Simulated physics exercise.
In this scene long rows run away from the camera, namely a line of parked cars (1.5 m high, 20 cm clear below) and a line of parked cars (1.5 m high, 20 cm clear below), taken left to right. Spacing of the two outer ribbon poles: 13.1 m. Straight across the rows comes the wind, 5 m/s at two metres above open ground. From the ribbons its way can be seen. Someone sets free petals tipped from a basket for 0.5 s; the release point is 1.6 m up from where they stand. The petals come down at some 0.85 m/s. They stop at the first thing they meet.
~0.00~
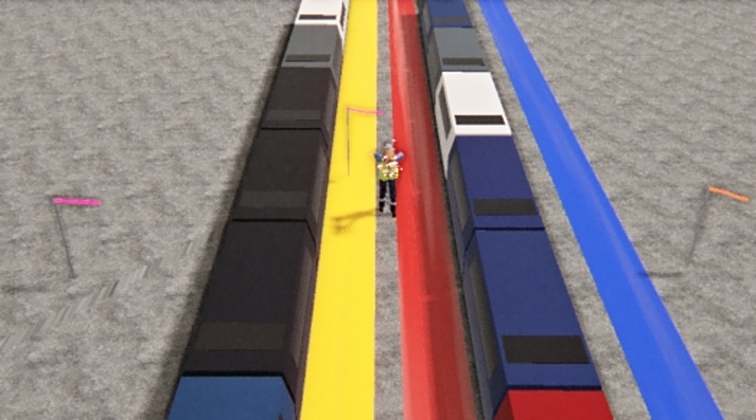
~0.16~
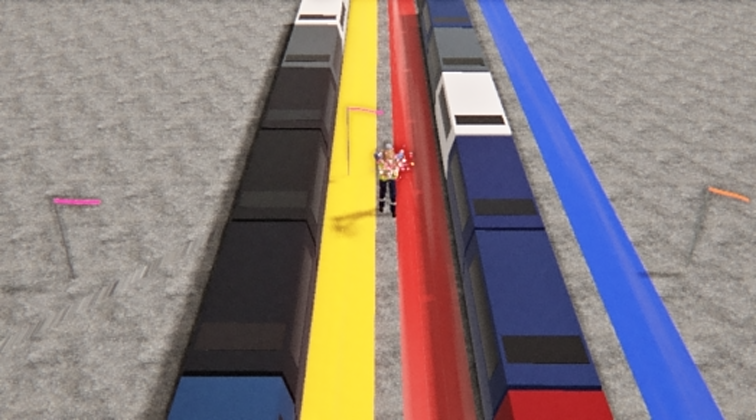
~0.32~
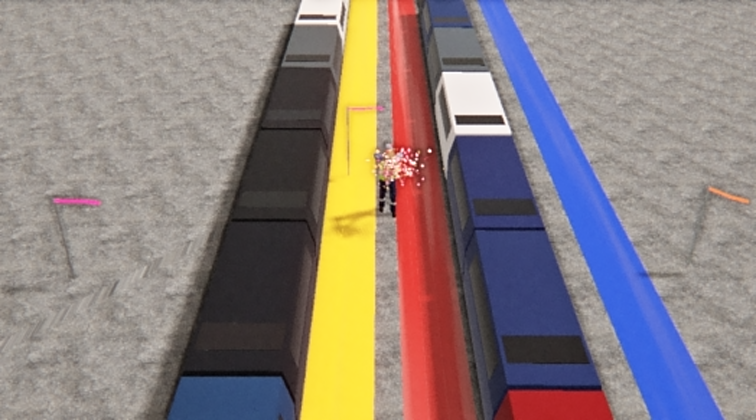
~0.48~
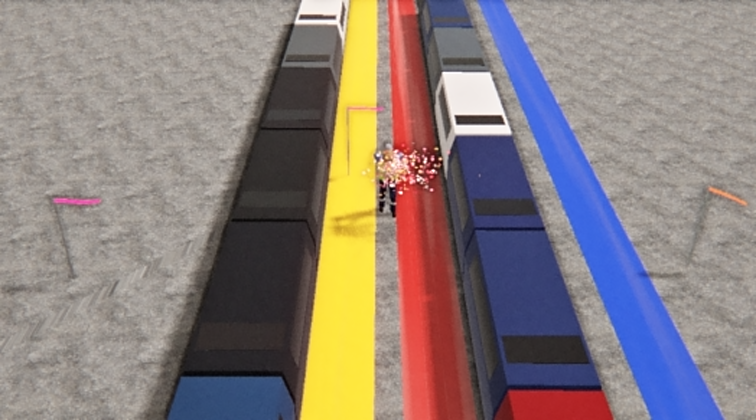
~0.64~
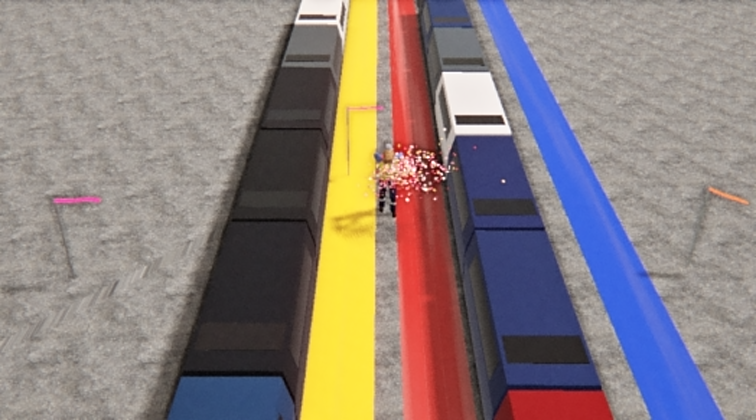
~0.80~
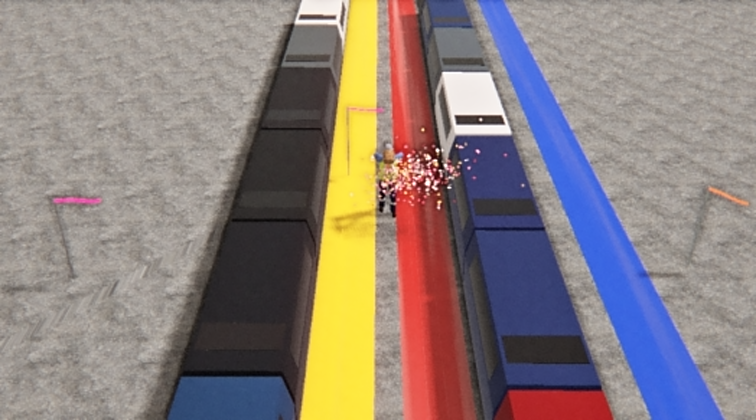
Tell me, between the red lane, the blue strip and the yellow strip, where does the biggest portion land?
I would say the red one gets the most.
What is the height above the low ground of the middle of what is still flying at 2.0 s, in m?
Middle height: Approx. 0.6 m.
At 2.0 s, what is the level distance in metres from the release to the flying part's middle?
That comes to around 0.5 m.
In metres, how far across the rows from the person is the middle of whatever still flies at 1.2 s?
About 0.5 m.
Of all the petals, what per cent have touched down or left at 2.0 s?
My guess would be close to 35 percent.
After 1.2 s, 93 % is in the air or yet to come; 0 % lies on the yellow strip, 0 % on the red lane and 0 % on the blue strip; the middle of what still flies is 1.0 m above the low ground, near (414, 187).
After 2.0 s, 67 % is in the air or yet to come; 1 % lies on the yellow strip, 11 % on the red lane and 0 % on the blue strip; the middle of what still flies is 0.7 m above the low ground, near (408, 200).
After 3.5 s, 26 % is in the air or yet to come; 5 % lies on the yellow strip, 37 % on the red lane and 0 % on the blue strip; the middle of what still flies is 0.5 m above the low ground, near (403, 205).
After 8.0 s, 2 % is in the air or yet to come; 5 % lies on the yellow strip, 50 % on the red lane and 1 % on the blue strip.
After 45.0 s, 0 % is in the air or yet to come; 6 % lies on the yellow strip, 50 % on the red lane and 1 % on the blue strip.
